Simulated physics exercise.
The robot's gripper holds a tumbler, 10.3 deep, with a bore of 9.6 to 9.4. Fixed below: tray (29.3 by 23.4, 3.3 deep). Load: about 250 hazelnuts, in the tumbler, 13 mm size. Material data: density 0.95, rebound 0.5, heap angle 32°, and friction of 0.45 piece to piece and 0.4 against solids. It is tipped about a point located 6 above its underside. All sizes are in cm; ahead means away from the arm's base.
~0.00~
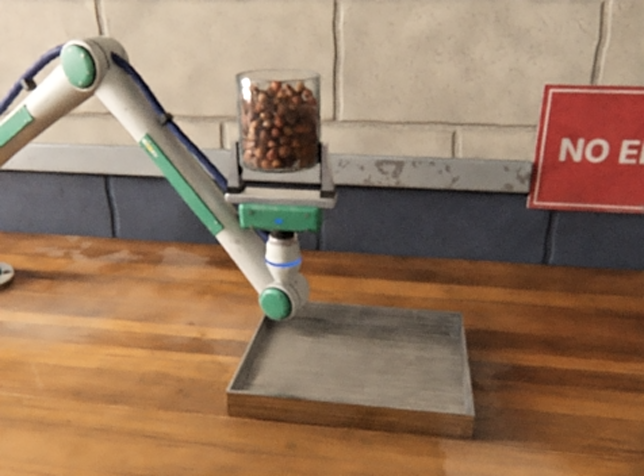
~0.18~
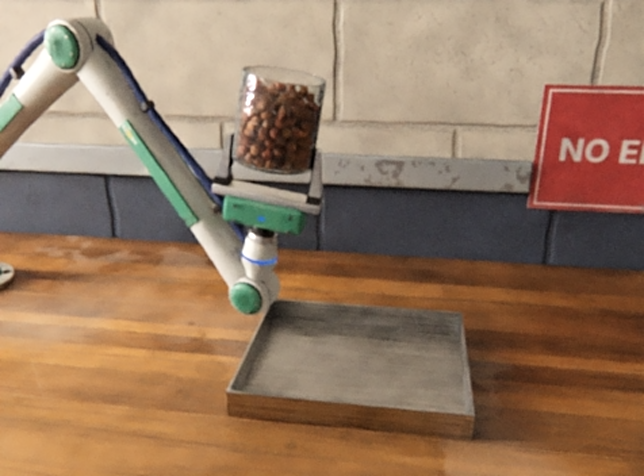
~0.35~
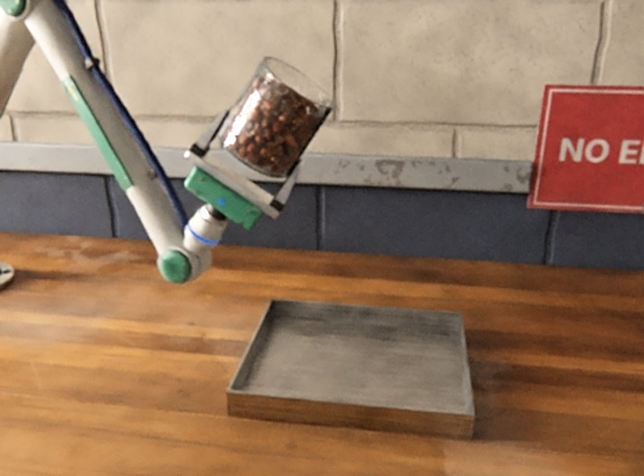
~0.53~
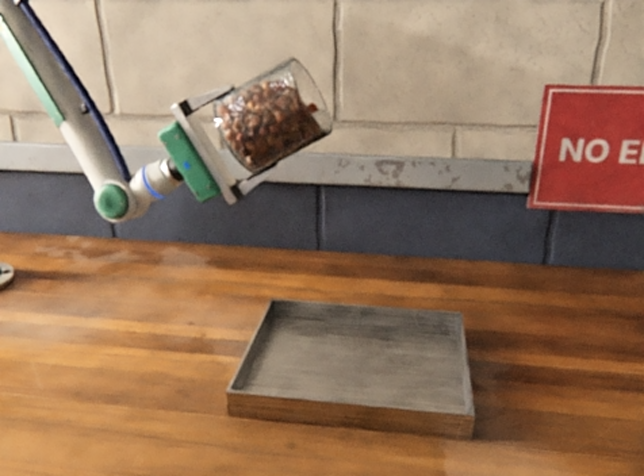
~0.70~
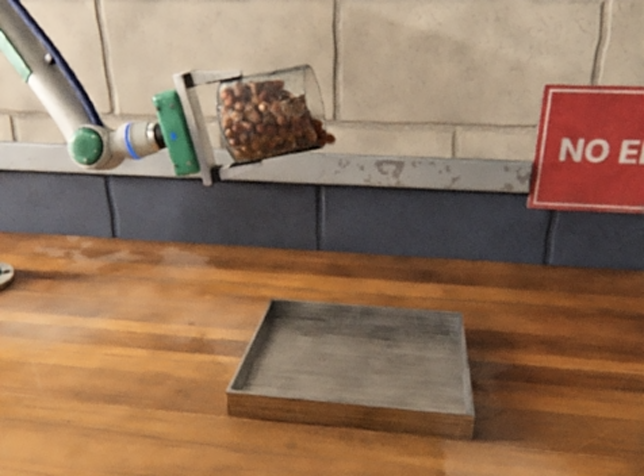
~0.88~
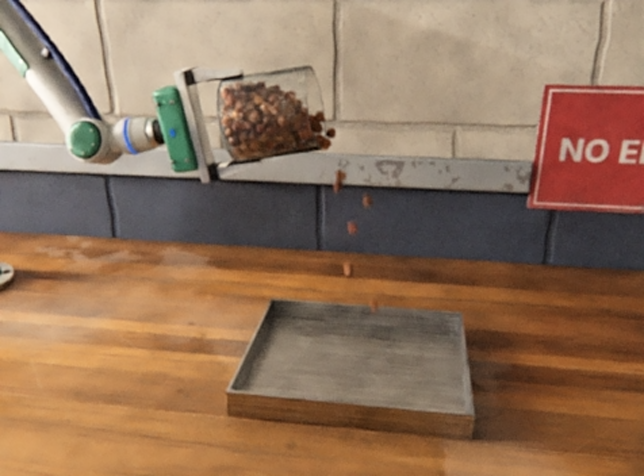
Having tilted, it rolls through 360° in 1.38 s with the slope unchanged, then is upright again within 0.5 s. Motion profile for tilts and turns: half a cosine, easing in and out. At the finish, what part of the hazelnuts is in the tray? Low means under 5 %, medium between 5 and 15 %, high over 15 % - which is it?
High.
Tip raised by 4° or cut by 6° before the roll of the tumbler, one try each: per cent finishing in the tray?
I'd expect some 45 per cent, then some 20 per cent.
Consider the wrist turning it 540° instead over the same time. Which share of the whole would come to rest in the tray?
It would be roughly 35 percent.
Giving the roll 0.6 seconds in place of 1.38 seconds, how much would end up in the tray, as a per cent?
Estimated share: Close to 20 %.
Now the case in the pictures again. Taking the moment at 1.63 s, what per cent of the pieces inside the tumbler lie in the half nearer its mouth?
Share in mouth half: Approx. 35 %.
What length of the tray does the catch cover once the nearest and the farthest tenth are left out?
I'd put it at around 20 cm.
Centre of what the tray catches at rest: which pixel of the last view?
I'd place it near (396, 370) in the last picture.
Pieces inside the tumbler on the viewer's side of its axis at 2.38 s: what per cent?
Something like 35 per cent, give or take.
By 1.63 s, tipped 80°, highest piece 39 above the table; 205 in the tumbler, 30 in the tray, 19 in flight or on a rim.
By 2.38 s, tipped 68°, highest piece 37 above the table; 161 in the tumbler, 81 in the tray, 1 on the table or floor, 11 in flight or on a rim.
By 2.96 s, upright, highest piece 38 above the table; 160 in the tumbler, 93 in the tray, 1 on the table or floor.
By 3.66 s, upright, highest piece 38 above the table; 160 in the tumbler, 93 in the tray, 1 on the table or floor.
Final count, 160 in the tumbler, 93 in the tray, 1 on the table or floor. That is 37 % in the tray.
